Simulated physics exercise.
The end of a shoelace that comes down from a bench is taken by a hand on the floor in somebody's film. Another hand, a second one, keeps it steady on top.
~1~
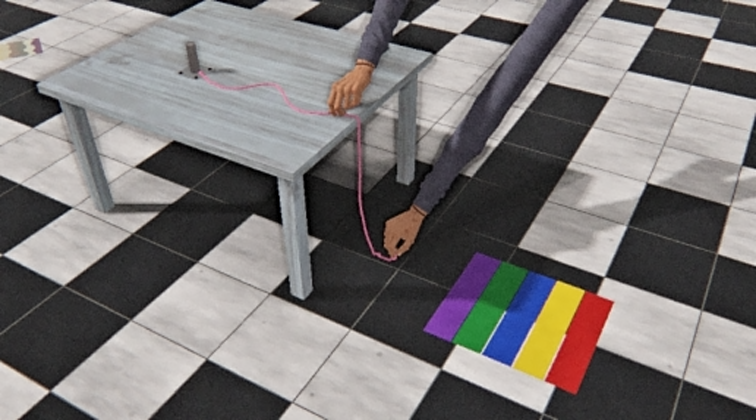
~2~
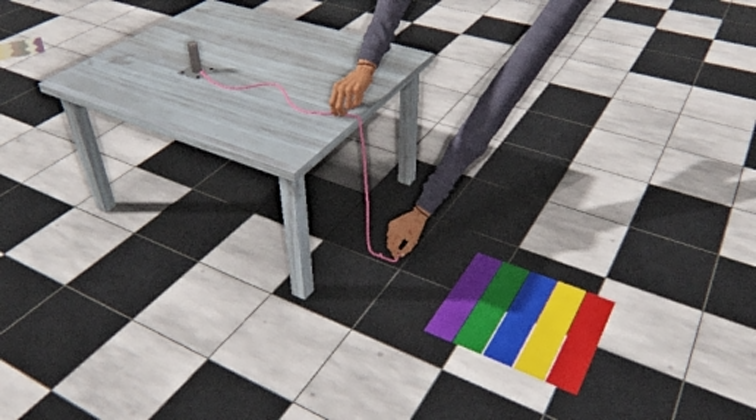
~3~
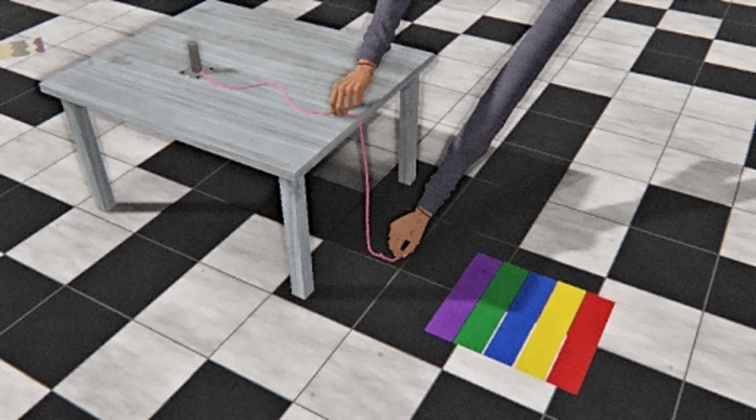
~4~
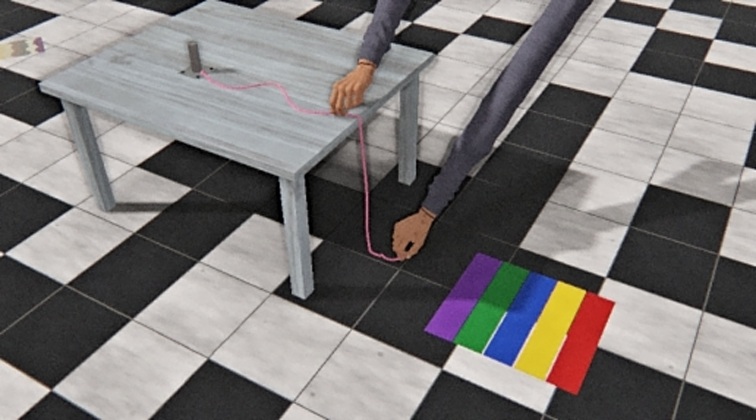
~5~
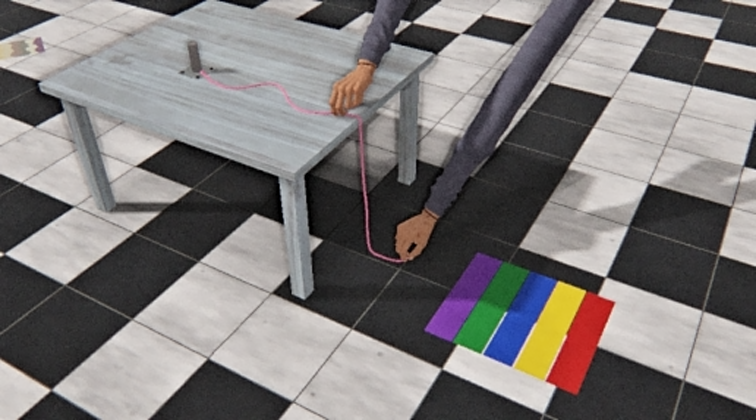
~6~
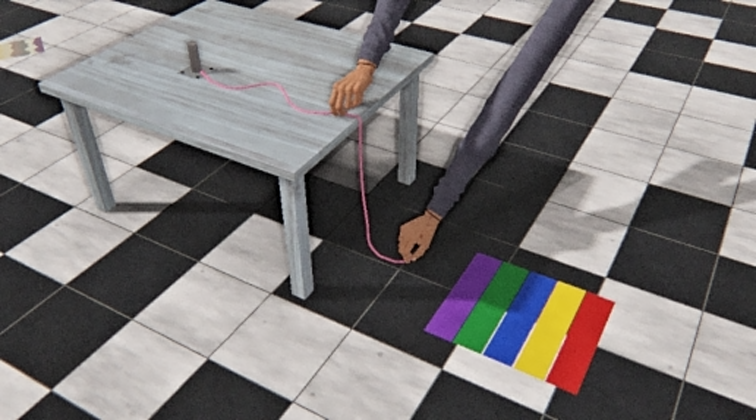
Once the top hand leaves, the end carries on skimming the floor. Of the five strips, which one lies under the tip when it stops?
The blue strip.
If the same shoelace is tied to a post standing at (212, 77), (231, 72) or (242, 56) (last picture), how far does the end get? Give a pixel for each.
It works out at around (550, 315), (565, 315) and (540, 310) for the three tries.
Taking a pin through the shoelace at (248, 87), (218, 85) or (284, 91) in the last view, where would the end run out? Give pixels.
About (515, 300), (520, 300) and (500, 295).
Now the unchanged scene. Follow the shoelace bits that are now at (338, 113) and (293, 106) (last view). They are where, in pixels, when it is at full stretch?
One ends up around (362, 126), the other around (321, 107).
Soon after, end near (477, 284); over purple.
After that, end near (507, 296); over green.
At the stop, end near (525, 303); over blue. It halts on the blue strip.
